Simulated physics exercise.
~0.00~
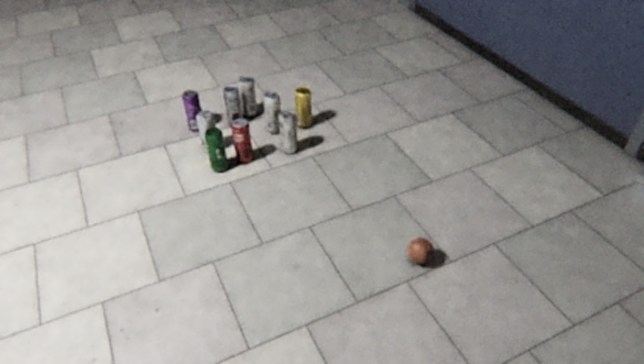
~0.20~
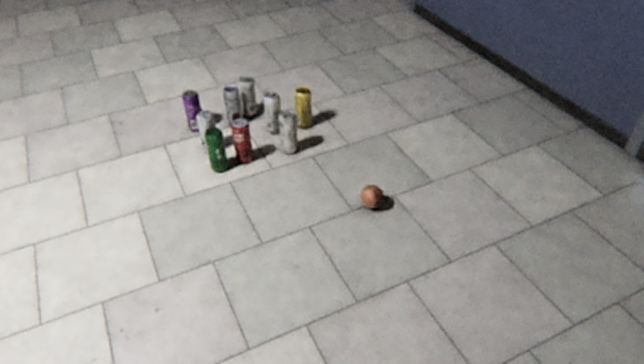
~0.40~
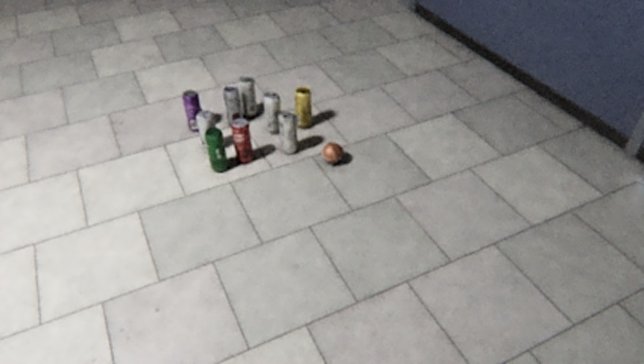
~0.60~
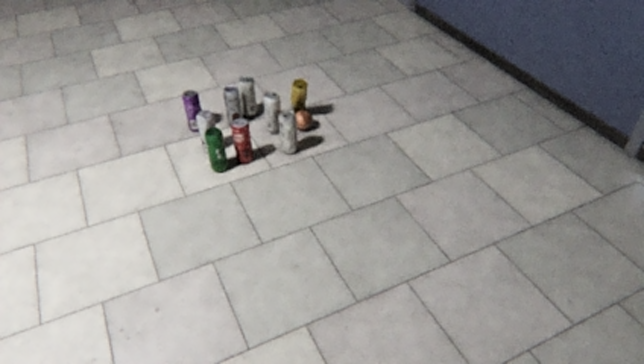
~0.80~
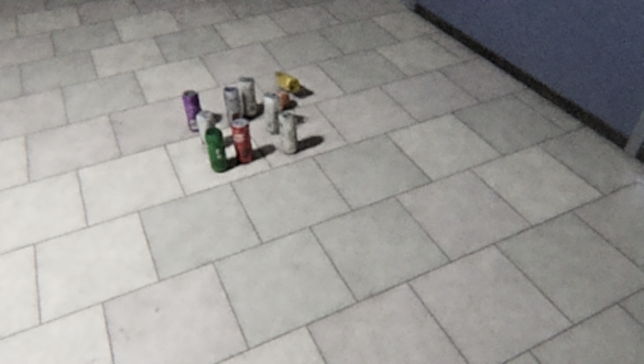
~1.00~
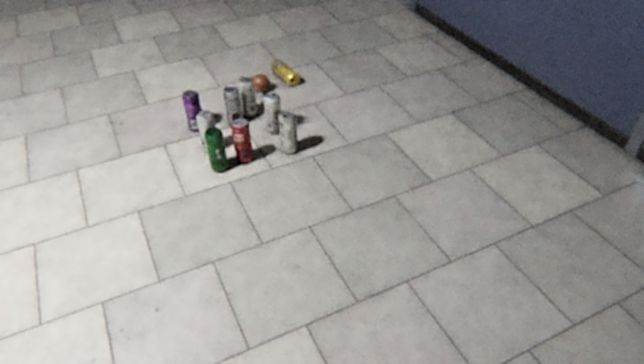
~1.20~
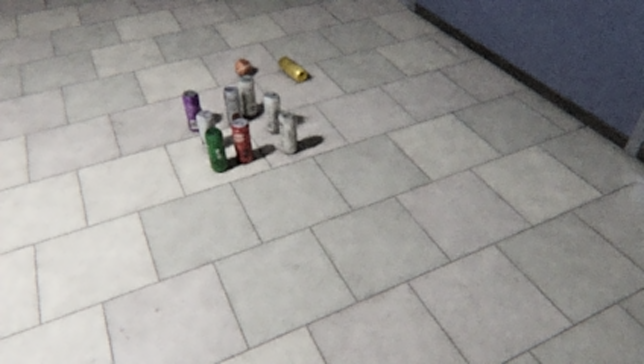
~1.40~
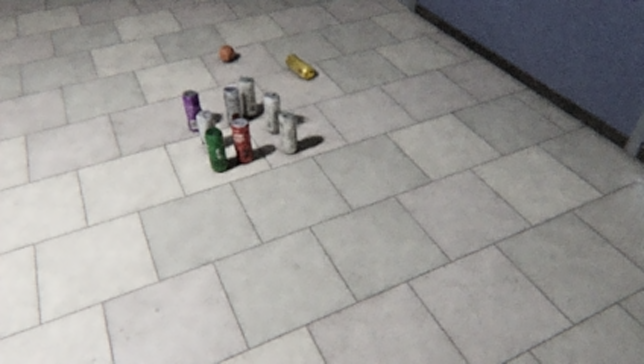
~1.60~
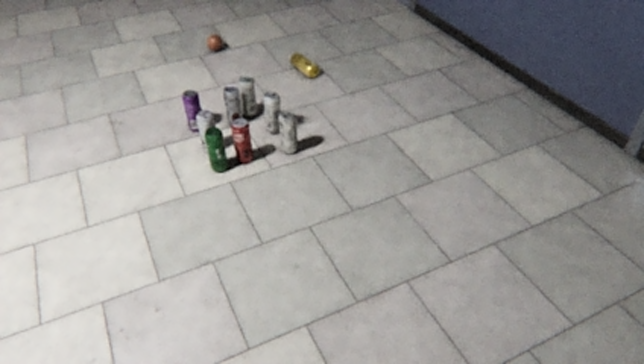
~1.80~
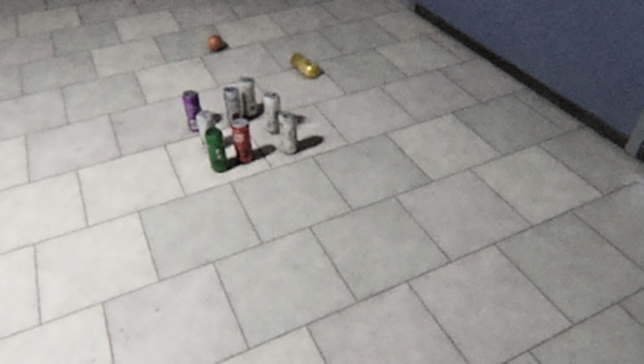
Ball rolling across a tiled floor into a group of upright cans, toppling the yellow one and ending up beyond the rest.
